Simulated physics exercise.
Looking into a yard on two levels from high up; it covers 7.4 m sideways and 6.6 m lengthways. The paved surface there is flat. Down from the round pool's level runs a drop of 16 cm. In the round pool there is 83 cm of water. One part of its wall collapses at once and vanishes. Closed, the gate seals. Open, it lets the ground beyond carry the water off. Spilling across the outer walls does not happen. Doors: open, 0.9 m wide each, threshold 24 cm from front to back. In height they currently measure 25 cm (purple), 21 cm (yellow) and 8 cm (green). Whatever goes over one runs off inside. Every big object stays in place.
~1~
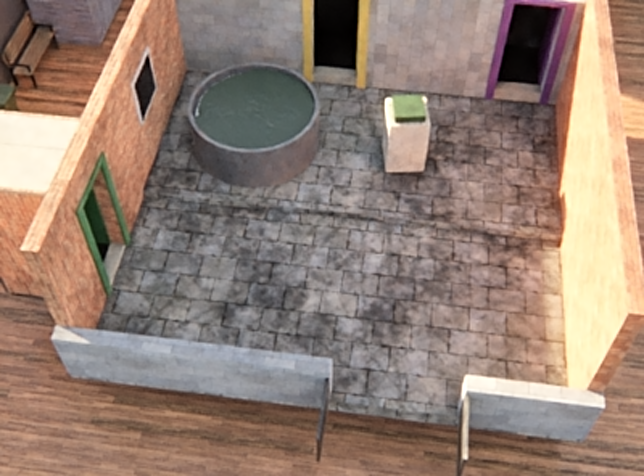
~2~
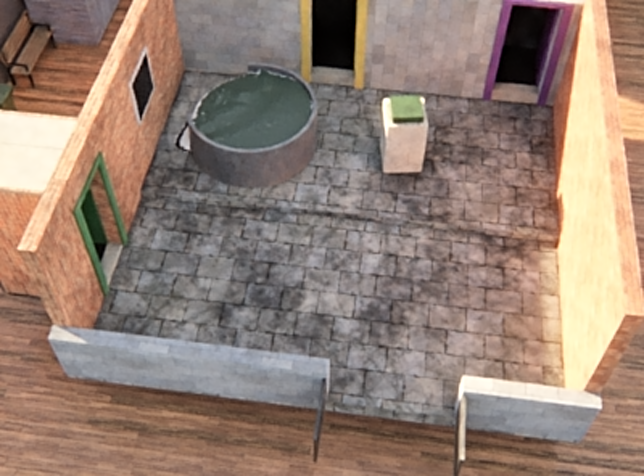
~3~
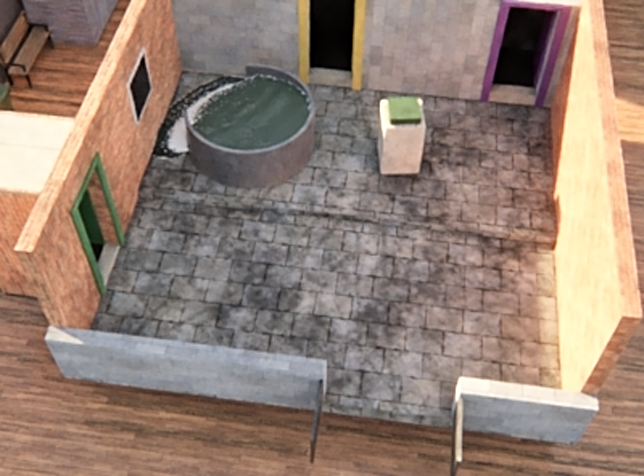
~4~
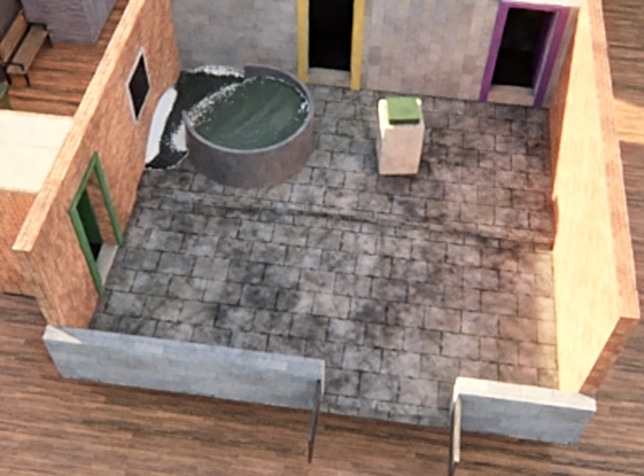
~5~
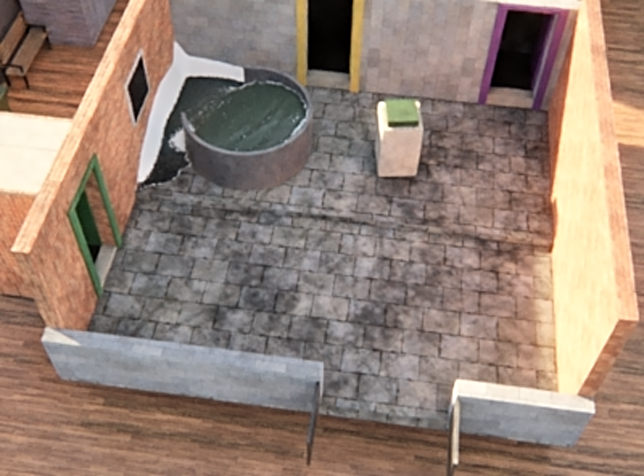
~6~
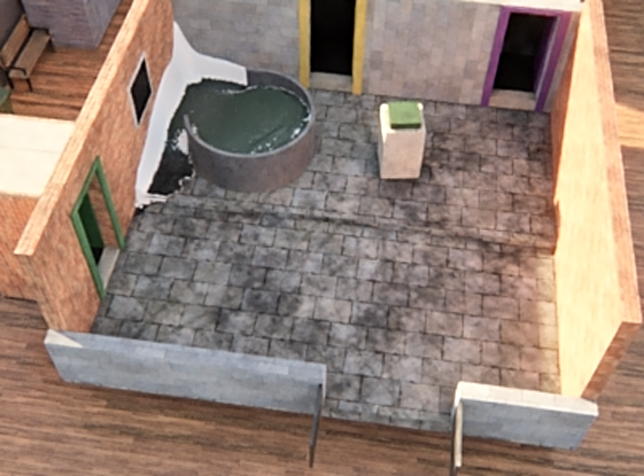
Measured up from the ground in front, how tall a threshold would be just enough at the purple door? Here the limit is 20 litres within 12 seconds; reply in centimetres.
Close to 10 cm is just enough.
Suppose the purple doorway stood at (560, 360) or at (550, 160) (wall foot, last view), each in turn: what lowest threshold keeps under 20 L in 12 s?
8.5 and 21 cm.
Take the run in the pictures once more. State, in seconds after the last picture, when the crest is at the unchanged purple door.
Some 4.5 s, more or less.
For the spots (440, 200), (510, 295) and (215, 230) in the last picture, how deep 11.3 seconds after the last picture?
Taking the spots in order: About 2, 9 and 6 centimetres.
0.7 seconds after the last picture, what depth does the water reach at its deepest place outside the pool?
Around 74 centimetres.
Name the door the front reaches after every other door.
Purple.
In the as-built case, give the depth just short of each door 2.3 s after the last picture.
Reading in centimetres: Purple = 6, yellow = 15, green = 6.
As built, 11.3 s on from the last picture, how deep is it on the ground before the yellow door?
Depth: Near 4.5 cm.
Then, 0.7 s after the last picture water covers 15 % of the floor, deepest (74 cm) near (182, 78); it has not reached the purple door.
Then, 2.3 s after the last picture water covers 50 % of the floor, deepest (30 cm) near (205, 118); 6 cm at the purple door, 0 litres in over its 25 cm threshold.
Then, 11.3 s after the last picture water covers 90 % of the floor, deepest (12 cm) near (478, 412); 6 cm at the purple door, 0 litres in over its 25 cm threshold.
At the purple door as built, the water peaked near 15 cm, 4.5 s after the last picture.
Run again over the same 12 s with other heights there, 26 litres in over 9 cm, 8 litres over 12.5 cm. The limit of 20 litres is kept from about 10 cm up.
